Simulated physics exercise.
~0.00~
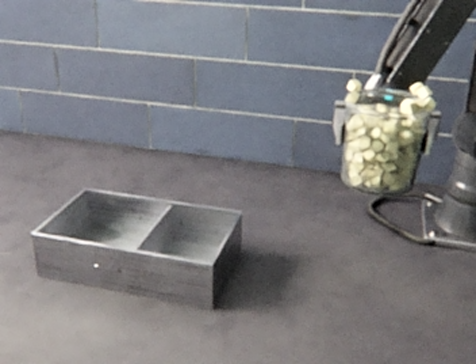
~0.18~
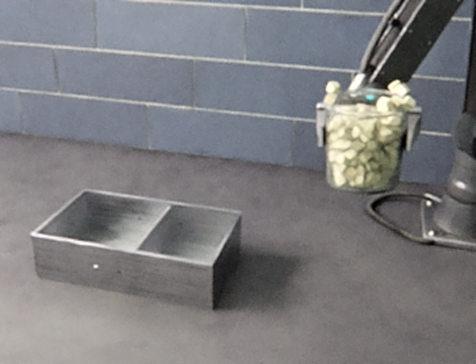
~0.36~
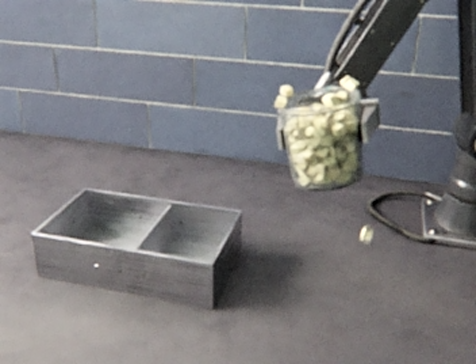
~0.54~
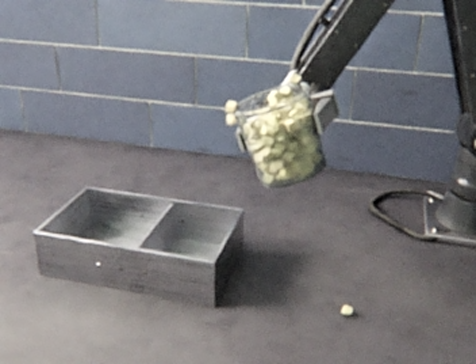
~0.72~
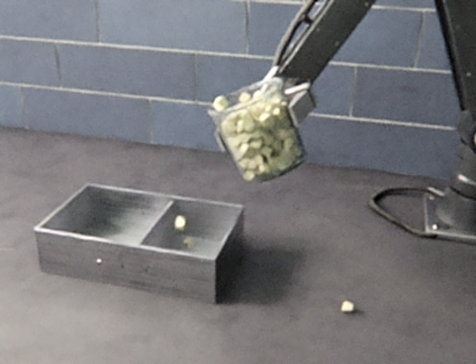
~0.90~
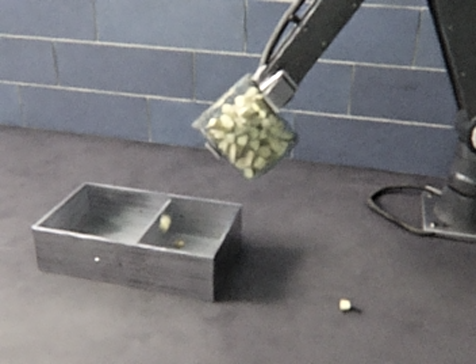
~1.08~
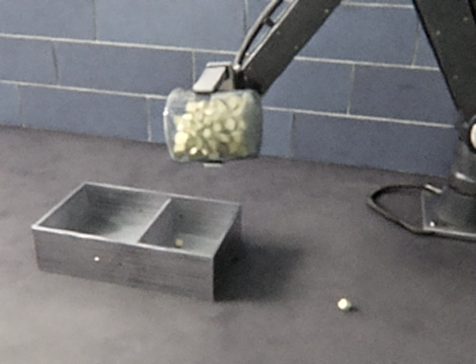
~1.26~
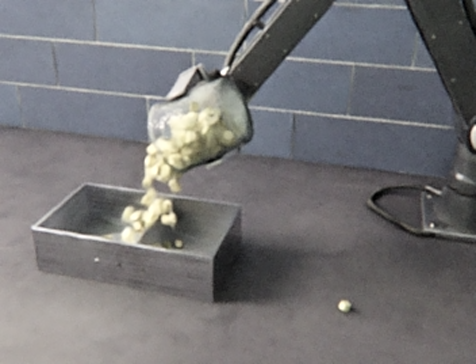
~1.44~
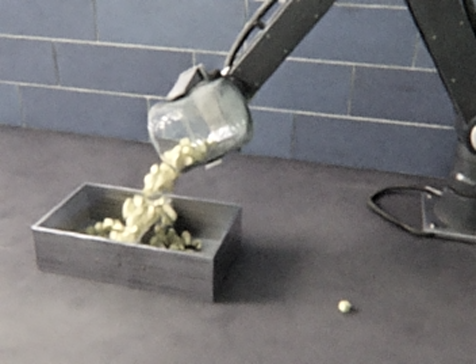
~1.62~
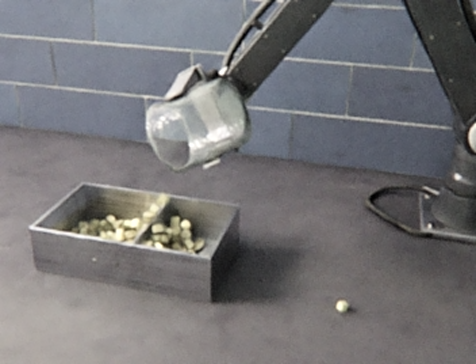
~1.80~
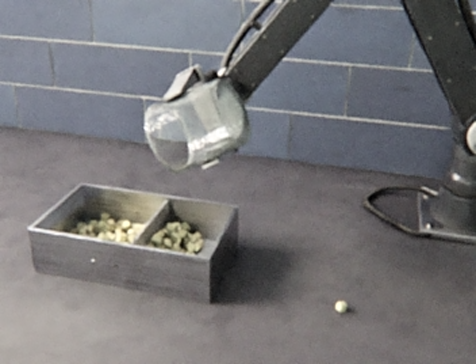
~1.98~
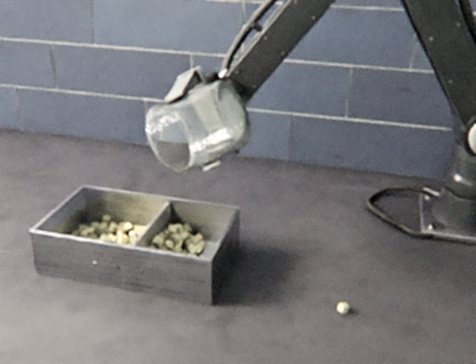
A robot arm swung a clear beaker heaped with pale vegetable dice leftward, dropping one piece on the table, then tipped it over a grey divided box and poured until the beaker was empty, leaving dice lying in both compartments.
